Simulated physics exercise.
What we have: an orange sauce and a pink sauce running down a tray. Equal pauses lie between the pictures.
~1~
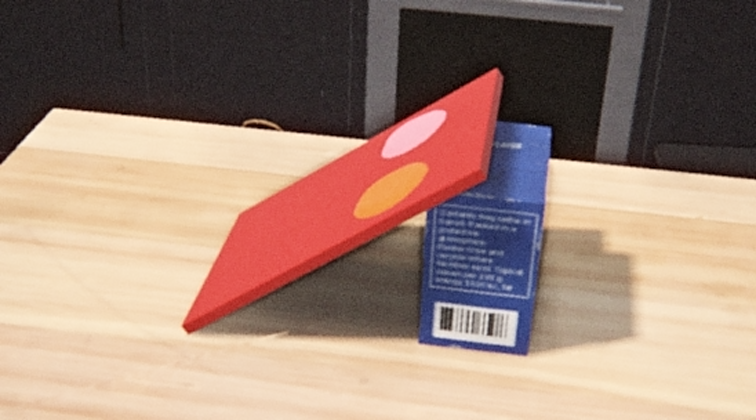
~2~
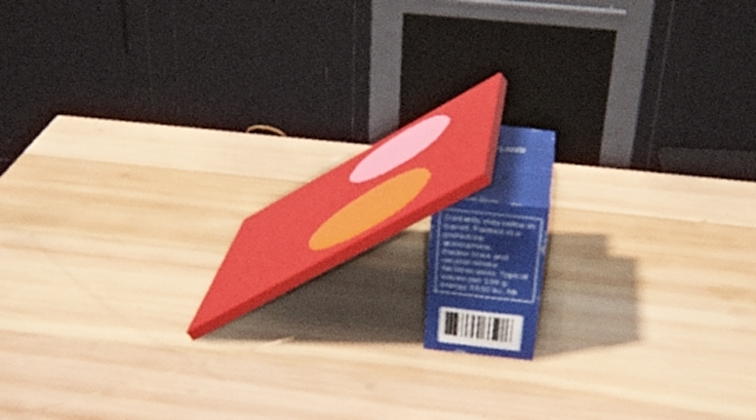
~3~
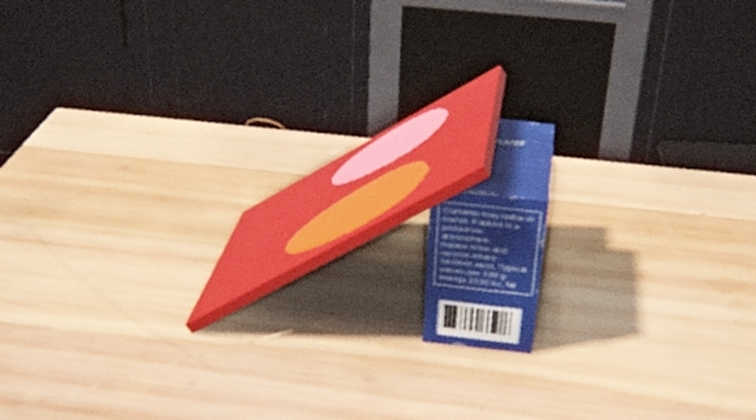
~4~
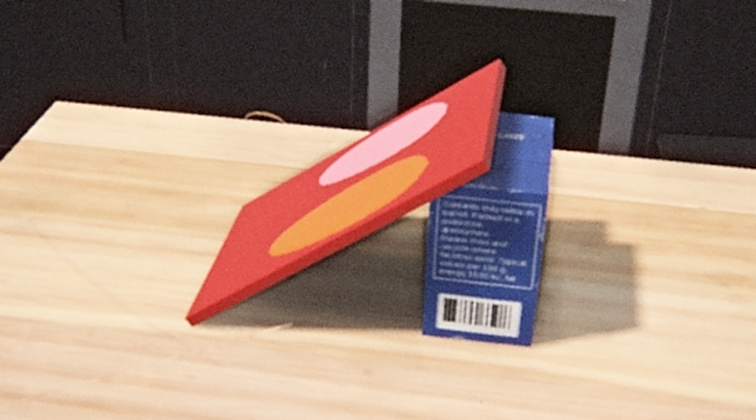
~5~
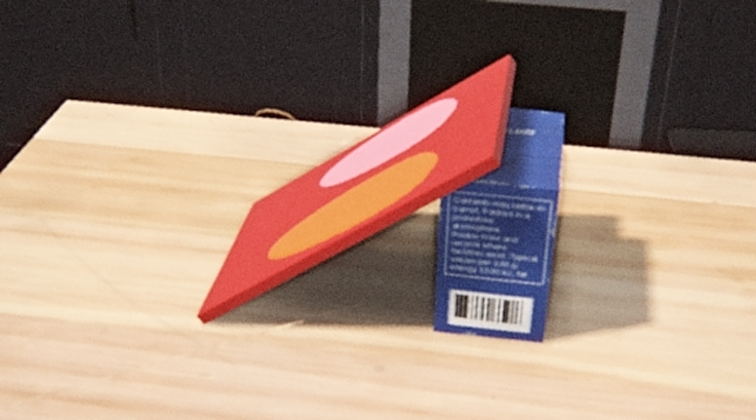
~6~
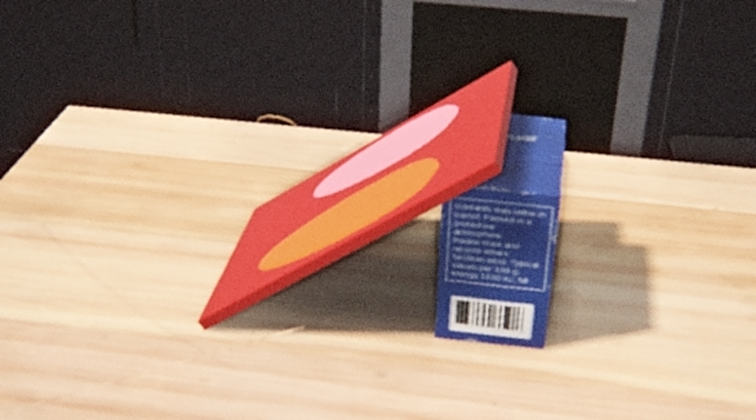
At first, a red tray leans at a slant against a blue box on a wooden table, with short patches of pink and orange sauce near its upper end. Both sauces then stretch down the tray toward the lower left, lengthening quickly early on and only creeping further by the end.
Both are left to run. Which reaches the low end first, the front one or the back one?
First at the edge is the front one.
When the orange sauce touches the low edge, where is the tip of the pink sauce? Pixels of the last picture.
Close to (281, 210).
A moment on, the orange sauce is close to the edge; the pink sauce is three quarters of the way down.
When it is over, the orange sauce is at the low edge; the pink sauce is three quarters of the way down.
